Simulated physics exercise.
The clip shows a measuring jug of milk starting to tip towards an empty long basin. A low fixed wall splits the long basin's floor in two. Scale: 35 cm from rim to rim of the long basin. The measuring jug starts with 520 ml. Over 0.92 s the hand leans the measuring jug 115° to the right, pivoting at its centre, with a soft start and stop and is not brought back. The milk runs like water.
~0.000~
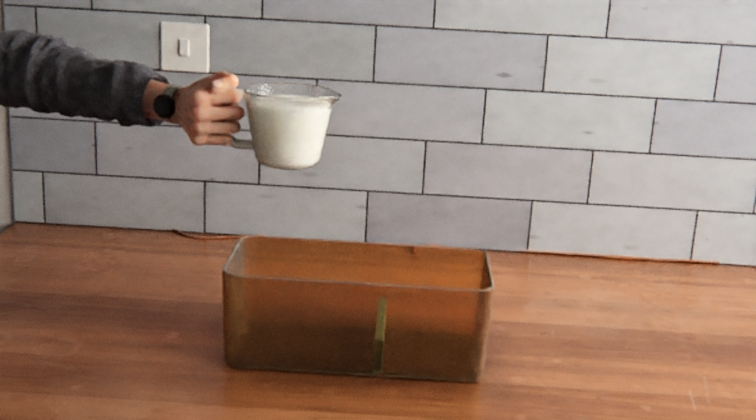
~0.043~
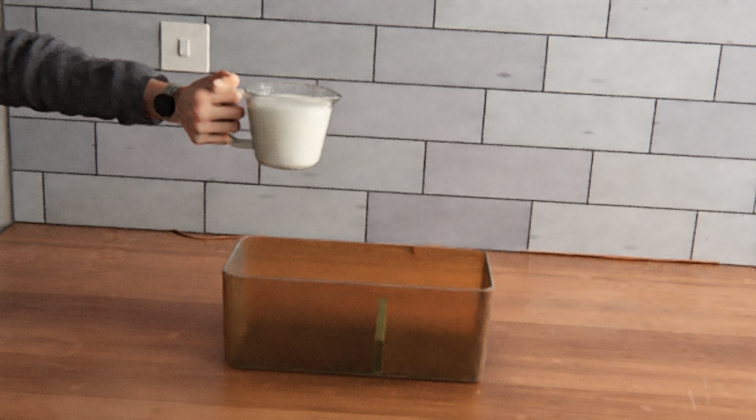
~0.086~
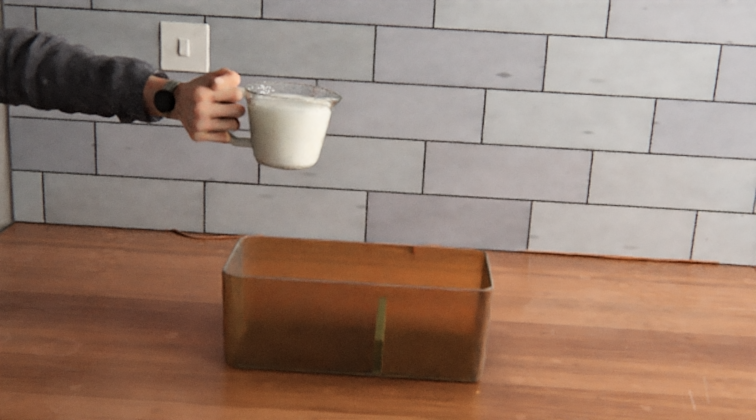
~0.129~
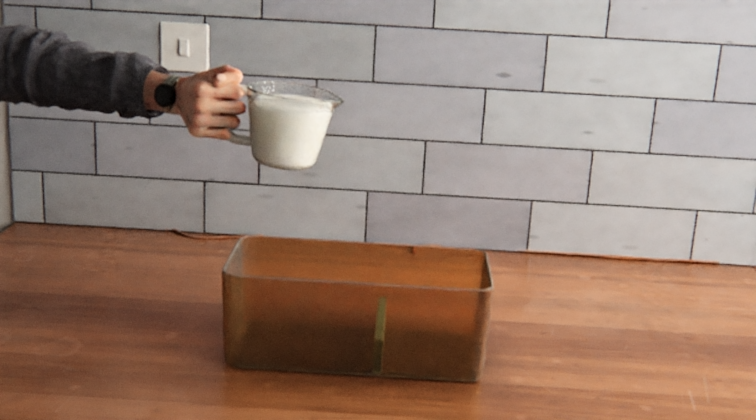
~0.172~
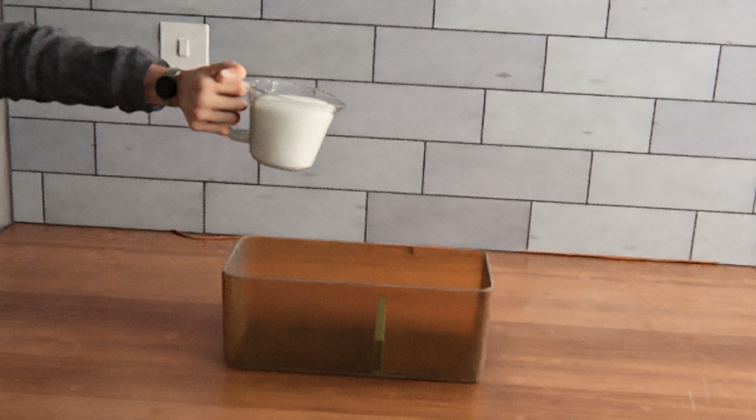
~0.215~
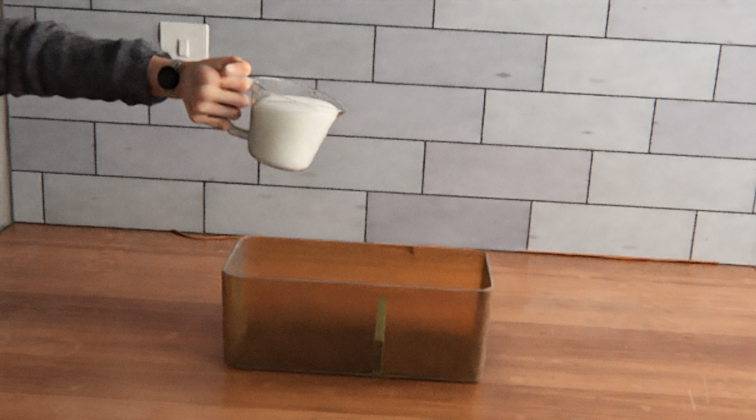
To begin with, a hand in a dark sleeve and a watch holds a clear measuring jug of milk nearly level above an empty, long amber basin on a wooden surface. The hand then gently leans the jug to the right, and the milk shifts towards its right side.
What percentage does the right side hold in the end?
The far part has some 52 per cent.
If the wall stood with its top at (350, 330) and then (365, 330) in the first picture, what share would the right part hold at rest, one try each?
In turn about 85 and 75 per cent.
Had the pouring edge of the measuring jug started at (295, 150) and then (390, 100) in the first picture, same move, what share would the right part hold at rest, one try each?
In turn about 5 and 90 per cent.
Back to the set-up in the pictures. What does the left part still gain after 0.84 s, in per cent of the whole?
Near 16 in a hundred.
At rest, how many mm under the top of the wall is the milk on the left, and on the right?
Some 40 mm on the left and 36 mm on the right.
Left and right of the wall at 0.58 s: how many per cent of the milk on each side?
Some 2 per cent left and 10 right.
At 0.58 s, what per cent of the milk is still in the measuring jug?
Some 54 per cent.
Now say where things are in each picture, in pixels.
In the first picture, it leans 0°; its right rim is at (342, 95); the milk meets the walls at (250, 99) and (331, 104); the long basin's rim runs from (232, 255) to (489, 271); the wall's top is at (381, 318).
In the second picture, it leans 1°; its right rim is at (342, 96); the milk meets the walls at (250, 99) and (331, 104).
In the third picture, it leans 2°; its right rim is at (343, 98); the milk meets the walls at (251, 98) and (331, 105).
In the fourth picture, it leans 5°; its right rim is at (344, 101); the milk meets the walls at (253, 98) and (333, 106).
In the fifth picture, it leans 10°; its right rim is at (346, 105); the milk meets the walls at (254, 98) and (334, 107).
In the sixth picture, it leans 15°; its right rim is at (347, 110); the milk meets the walls at (255, 100) and (338, 108).
Then, 0.58 s in, the tilt is 80° and 54 per cent is still to pour, 2 is left of the wall and 9 right of it.
Then, 0.84 s in, the tilt is 113° and 4 per cent is still to pour, 33 is left of the wall and 51 right of it.
Then, 1.12 s in, the tilt is 115° and 0 per cent is still to pour, 48 is left of the wall and 51 right of it.
Then, 1.42 s in, the tilt is 115° and 0 per cent is still to pour, 48 is left of the wall and 52 right of it.
Finally, 48 per cent lies left of the wall, 52 right of it and 1 outside.
